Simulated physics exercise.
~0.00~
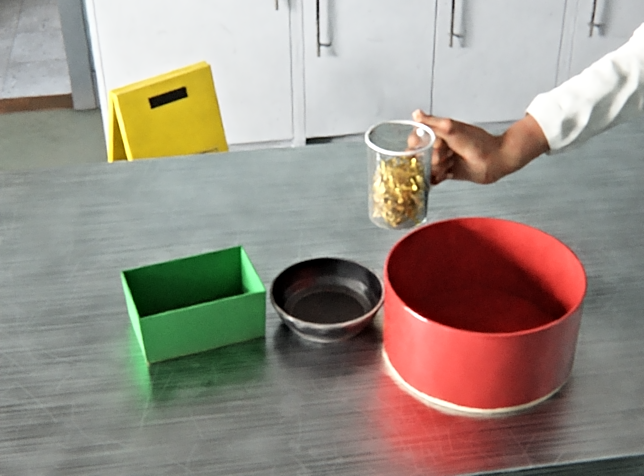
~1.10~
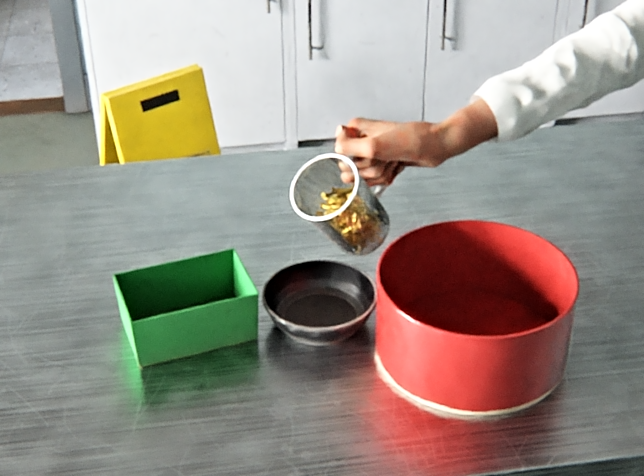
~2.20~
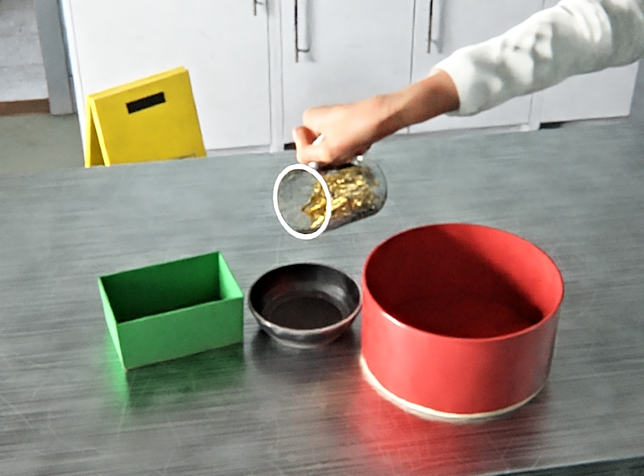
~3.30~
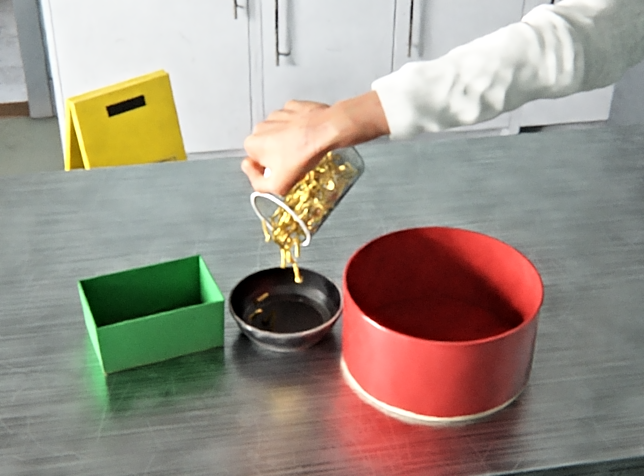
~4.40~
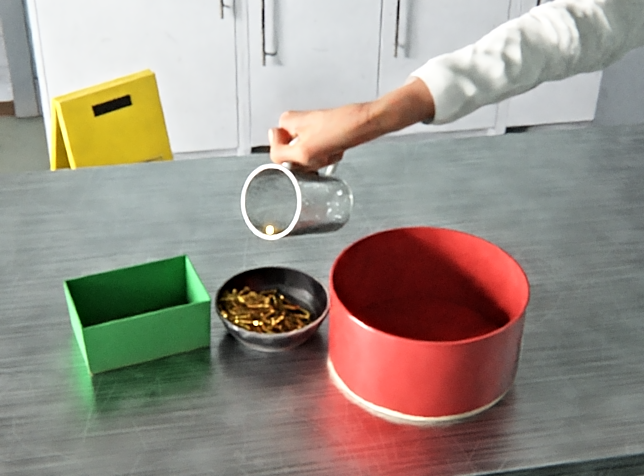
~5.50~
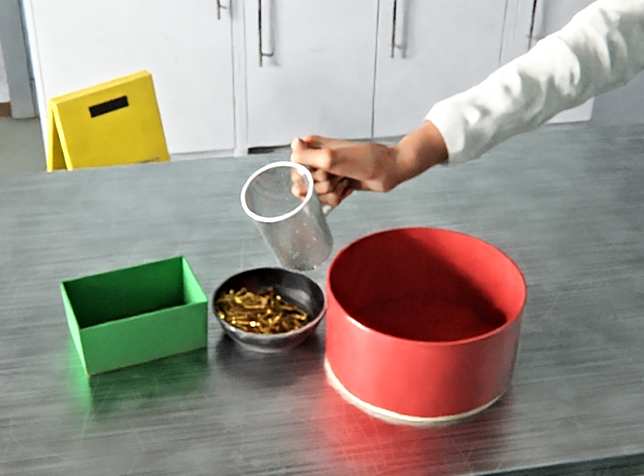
We see a hand carry a clear cup of small brass-coloured screws left above a table holding a green tin, a black bowl and a red pot, tip it to pour them into the bowl, then turn the emptied cup back toward upright, leaving the screws in the bowl.
